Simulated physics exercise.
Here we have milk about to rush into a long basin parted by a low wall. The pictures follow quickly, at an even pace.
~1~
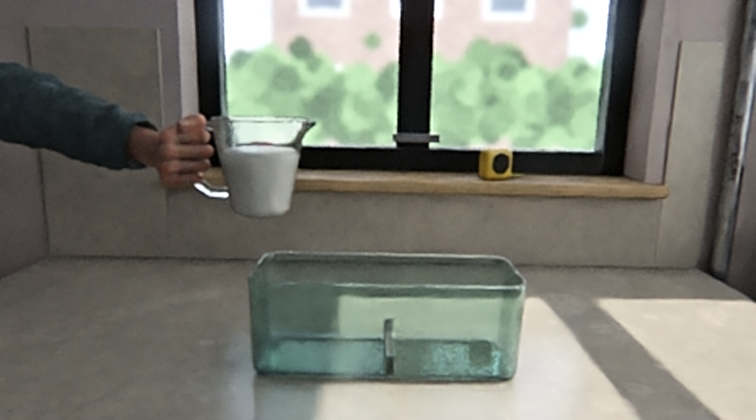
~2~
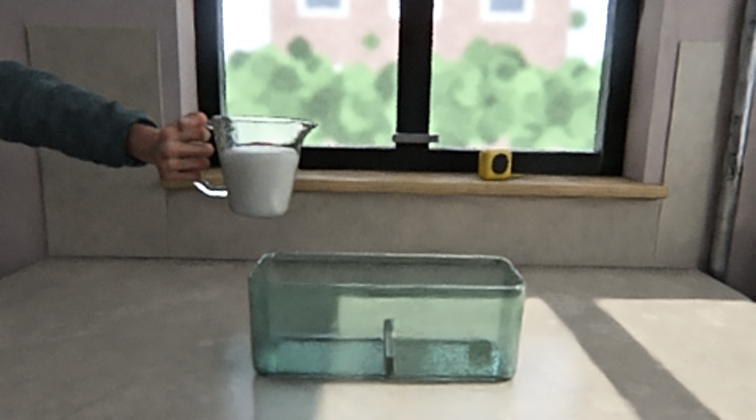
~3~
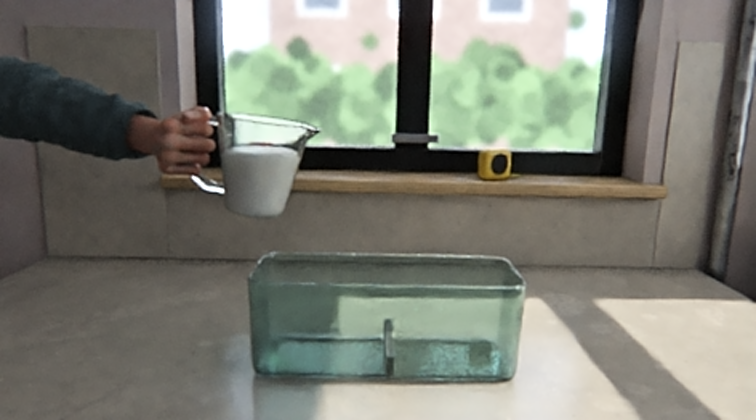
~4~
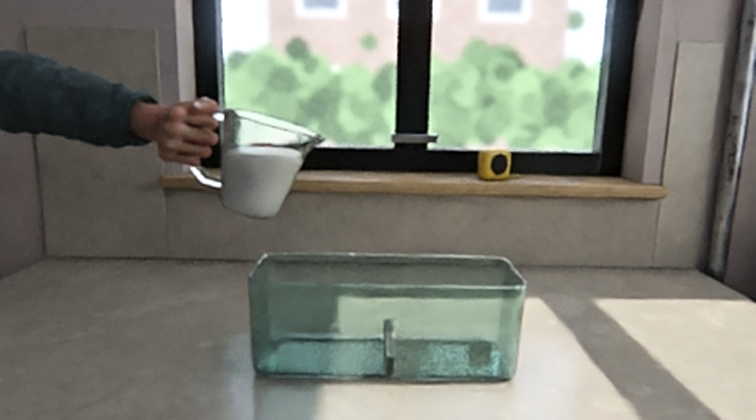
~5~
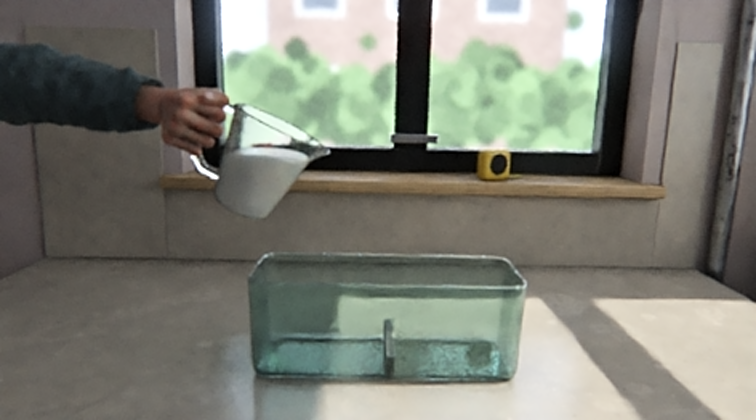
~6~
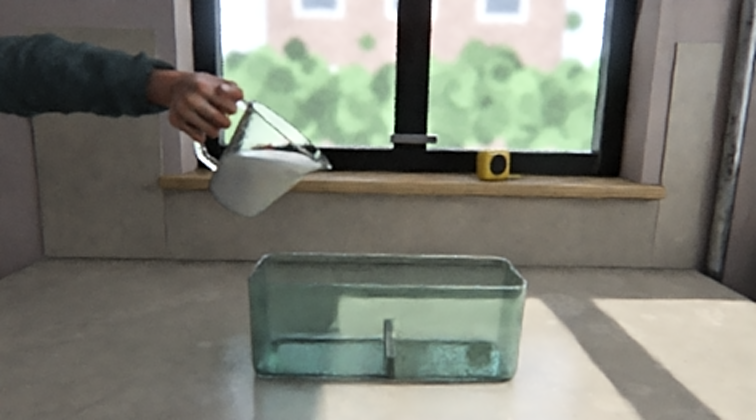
A person's arm in a dark teal sleeve reaches in from the left over a pale counter, seen from the front at a level, unmoving view before a black-framed window. The hand grips a clear glass jug of white milk above a long, greenish glass basin with a low dividing wall, a yellow object on the wooden sill behind. The hand tilts the jug rightward, slowly then faster, its milk shifting toward the lowering rim.
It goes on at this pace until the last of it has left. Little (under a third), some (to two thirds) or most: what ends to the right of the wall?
It comes to less than a third.
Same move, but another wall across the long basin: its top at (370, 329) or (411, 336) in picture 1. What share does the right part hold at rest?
First some 20, then 15 per cent.
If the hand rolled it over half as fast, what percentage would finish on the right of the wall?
Roughly 5 in a hundred.
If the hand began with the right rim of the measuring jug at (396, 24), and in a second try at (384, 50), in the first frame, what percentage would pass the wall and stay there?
The first gives 75 %, the second 80 %.
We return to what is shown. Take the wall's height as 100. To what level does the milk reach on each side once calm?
Left: 60 %. Right: 10 %.
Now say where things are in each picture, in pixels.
In the first frame, it leans 0°; its right rim is at (317, 122); the milk meets the walls at (223, 149) and (298, 151); the long basin's rim runs from (257, 267) to (516, 272); the wall's top is at (389, 336).
In the second frame, it leans 2°; its right rim is at (318, 124); the milk meets the walls at (223, 149) and (298, 151).
In the third frame, it leans 7°; its right rim is at (322, 130); the milk meets the walls at (226, 149) and (300, 152).
In the fourth frame, it leans 15°; its right rim is at (327, 139); the milk meets the walls at (228, 149) and (303, 153).
In the fifth frame, it leans 26°; its right rim is at (331, 152); the milk meets the walls at (227, 153) and (309, 156).
In the sixth frame, it leans 38°; its right rim is at (332, 168); the milk meets the walls at (222, 162) and (319, 162).
A moment on, the measuring jug is tipped on its side and 62 per cent is still to pour, 13 is left of the wall and 0 right of it.
Next, the measuring jug is tipped on its side and 18 per cent is still to pour, 64 is left of the wall and 2 right of it.
Then the measuring jug is tipped on its side and 3 per cent is still to pour, 84 is left of the wall and 6 right of it.
Later the measuring jug is tipped on its side and 0 per cent is still to pour, 87 is left of the wall and 9 right of it.
Finally, 88 per cent lies left of the wall, 9 right of it and 3 outside.
